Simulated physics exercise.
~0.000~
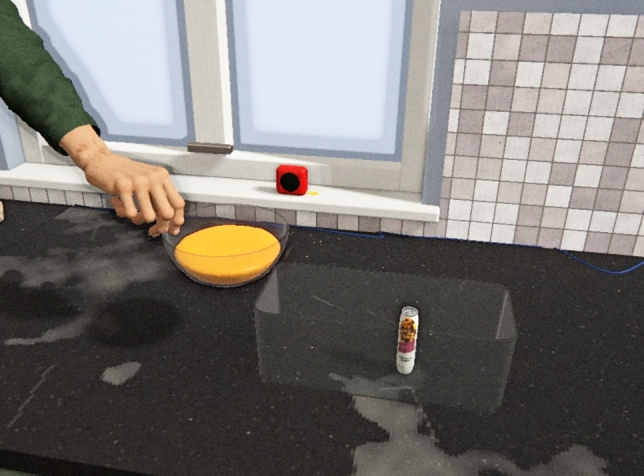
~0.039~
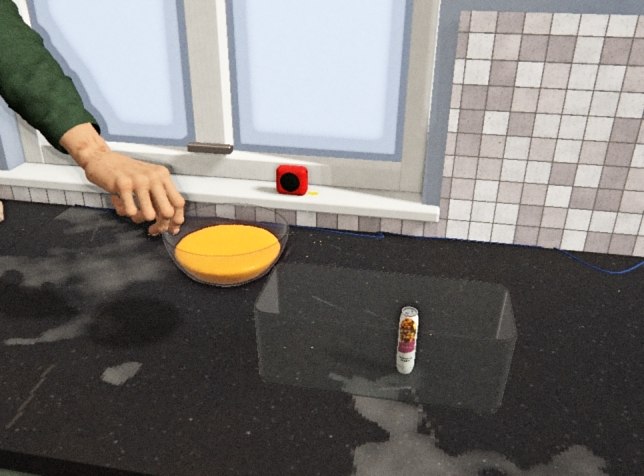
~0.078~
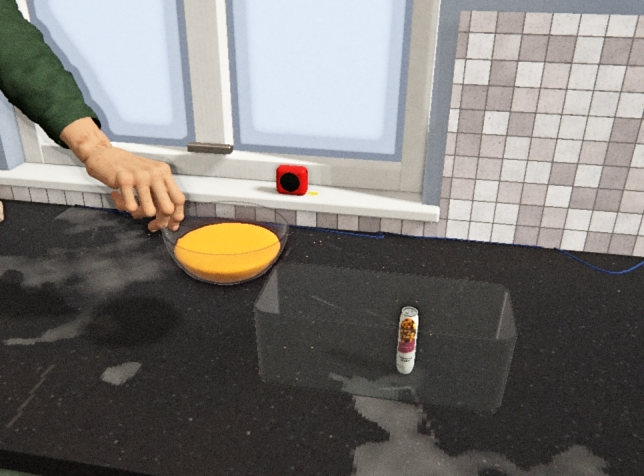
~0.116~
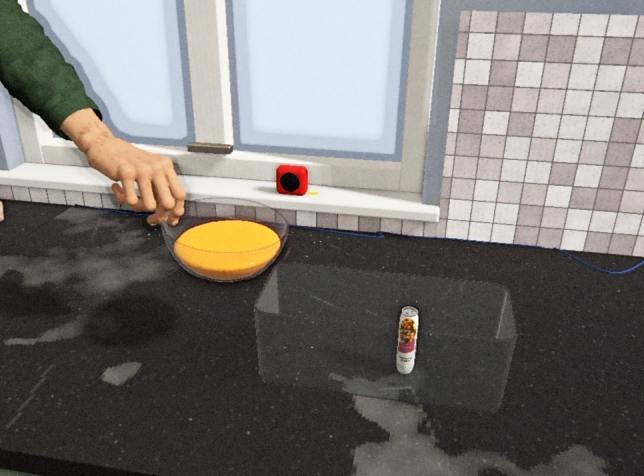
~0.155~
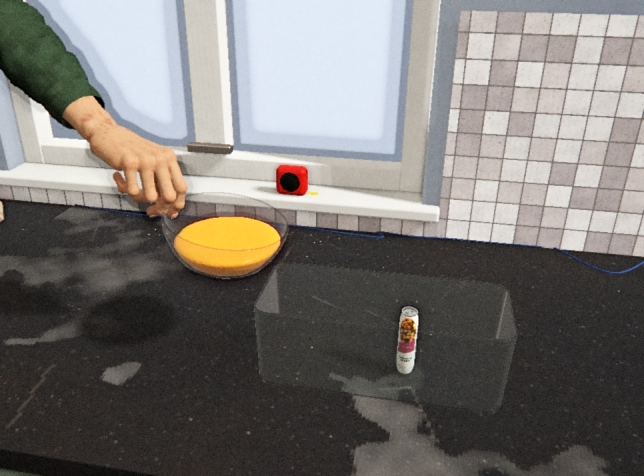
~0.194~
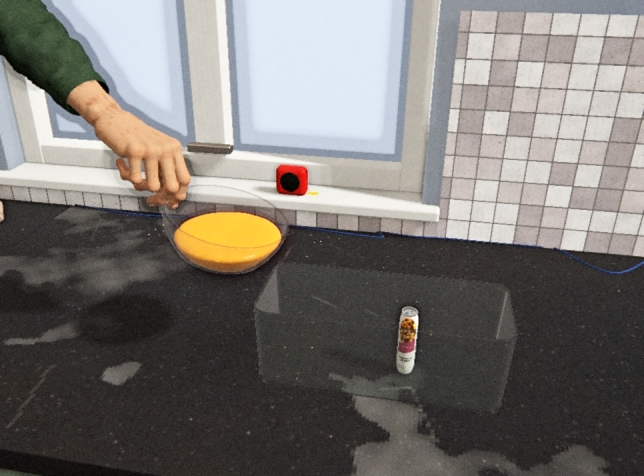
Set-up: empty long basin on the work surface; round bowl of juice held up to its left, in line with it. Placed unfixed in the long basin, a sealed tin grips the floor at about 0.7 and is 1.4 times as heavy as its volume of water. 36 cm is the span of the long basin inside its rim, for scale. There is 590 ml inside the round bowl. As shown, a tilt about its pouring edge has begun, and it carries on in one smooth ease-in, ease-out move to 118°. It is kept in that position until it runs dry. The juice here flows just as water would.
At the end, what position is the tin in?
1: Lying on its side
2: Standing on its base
The answer is 2.
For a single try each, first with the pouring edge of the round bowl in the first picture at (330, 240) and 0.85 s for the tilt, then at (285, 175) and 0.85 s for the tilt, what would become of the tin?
Try 1: Tipped over; try 2: Tipped over.
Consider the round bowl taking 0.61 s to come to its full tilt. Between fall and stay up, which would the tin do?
Well, the tin simply tips.
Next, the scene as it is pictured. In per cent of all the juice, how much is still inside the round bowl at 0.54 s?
Near 40 in a hundred.
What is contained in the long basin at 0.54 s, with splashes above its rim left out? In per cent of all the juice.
Roughly 7 percent of it.
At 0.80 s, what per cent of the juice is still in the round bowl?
Near 0 percent, more or less.
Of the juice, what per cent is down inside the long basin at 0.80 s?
I'd say roughly 98 in a hundred of it.
By 0.54 s the tilt is 84° and 41 per cent is still to pour; the tin stands where it began.
By 0.80 s the tilt is 117° and 0 per cent is still to pour; the tin stands where it began.
By 1.06 s the tilt is 118° and 0 per cent is still to pour; the tin stands where it began.
By 1.35 s the tilt is 118° and 0 per cent is still to pour; the tin stands where it began.
At rest the tin stands where it began.
